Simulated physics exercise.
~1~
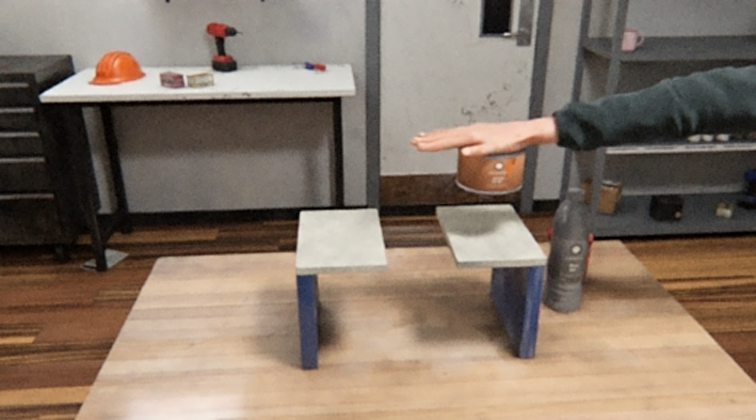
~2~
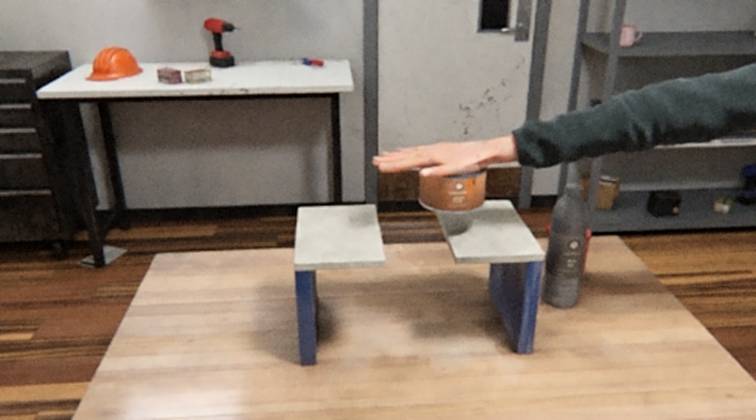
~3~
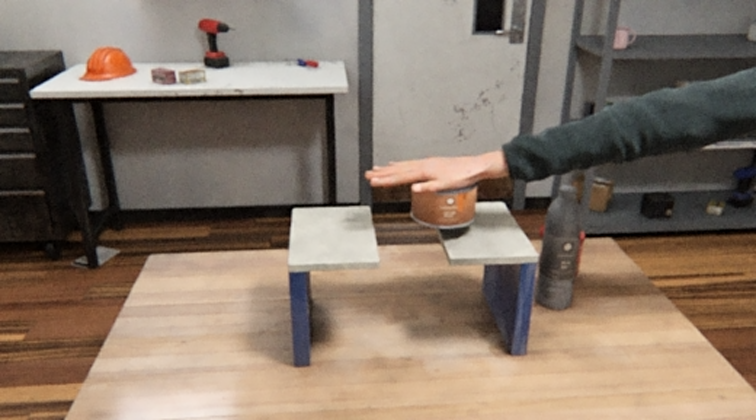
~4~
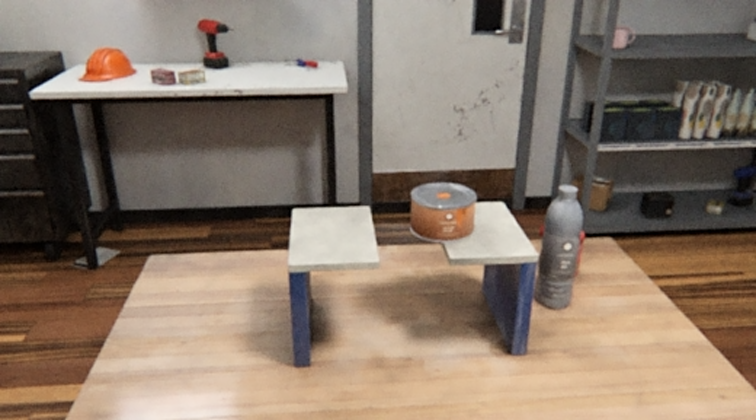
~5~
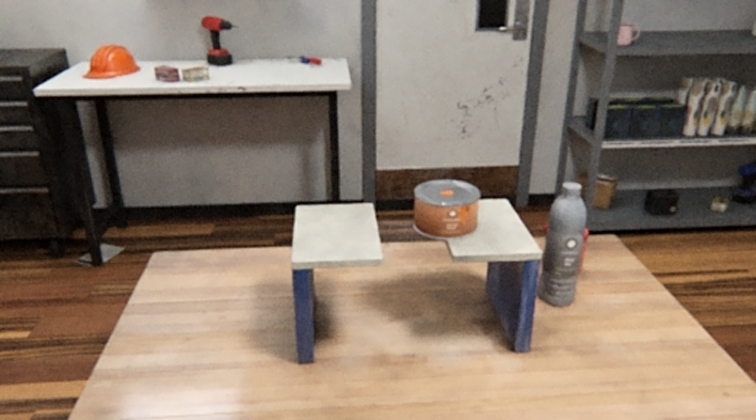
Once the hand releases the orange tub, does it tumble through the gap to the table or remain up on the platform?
It remains up on the platform, sitting at the inner edge and jutting out a little over the gap.
